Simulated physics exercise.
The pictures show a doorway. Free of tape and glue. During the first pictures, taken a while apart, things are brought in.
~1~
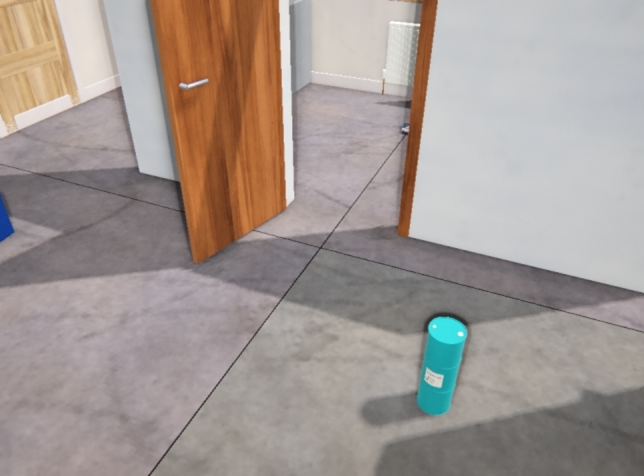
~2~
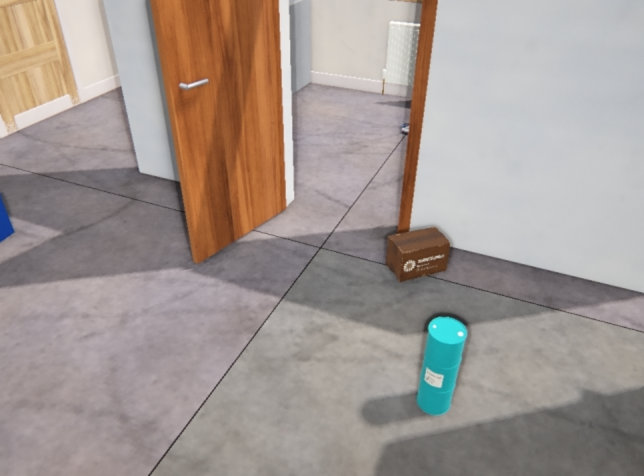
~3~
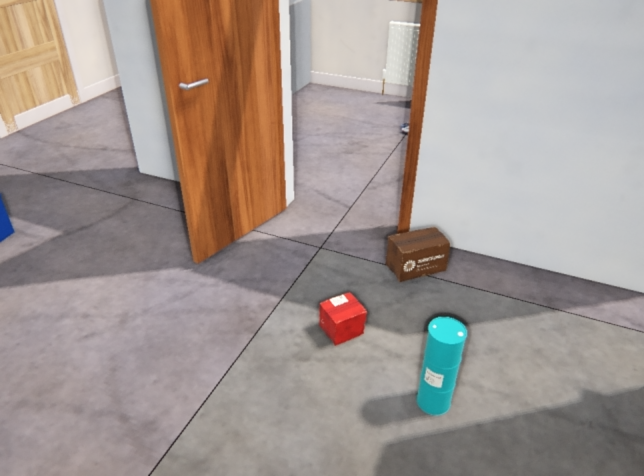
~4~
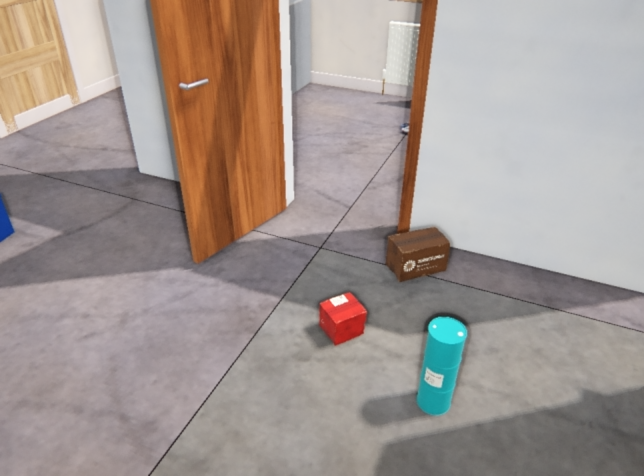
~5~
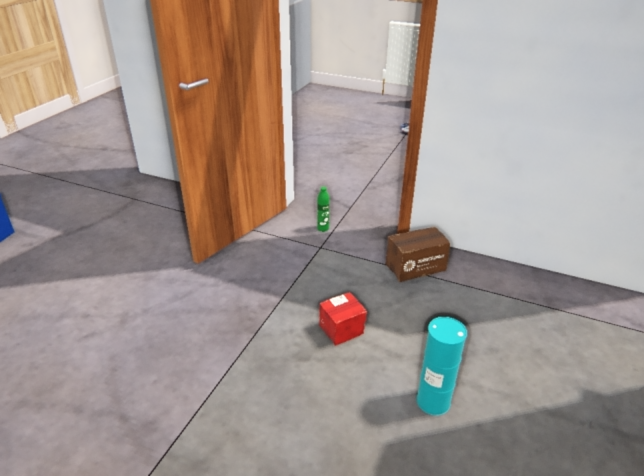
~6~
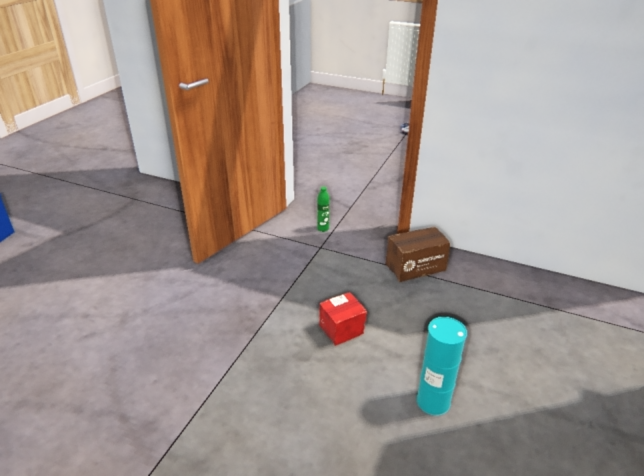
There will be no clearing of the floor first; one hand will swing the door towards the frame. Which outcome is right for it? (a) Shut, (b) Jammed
a.
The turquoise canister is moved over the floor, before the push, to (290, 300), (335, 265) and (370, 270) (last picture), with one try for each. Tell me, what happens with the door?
The door meets the jamb in the first try, is obstructed in the second and meets the jamb in the third.
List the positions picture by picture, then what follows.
The first frame shows door wide open and still.
The second frame shows door wide open and still; turquoise canister (440, 368).
The third frame shows door wide open and still; brown parcel (417, 254); turquoise canister (440, 368).
The fourth frame shows door wide open and still; red parcel (342, 319); brown parcel (417, 254).
The fifth frame shows door wide open and still; turquoise canister (440, 368); red parcel (342, 319).
The sixth frame shows door wide open and still; green bottle (323, 209); brown parcel (417, 254).
Then, 1.40 s on from there, door at 62°.
Then, 2.40 s on from there, door at 18°; green bottle shifted about its own width near (330, 205).
In the end, door at 0°; moved from the start, green bottle; the other 3 unmoved. At the end, from the last picture's camera, green bottle near (340, 197).
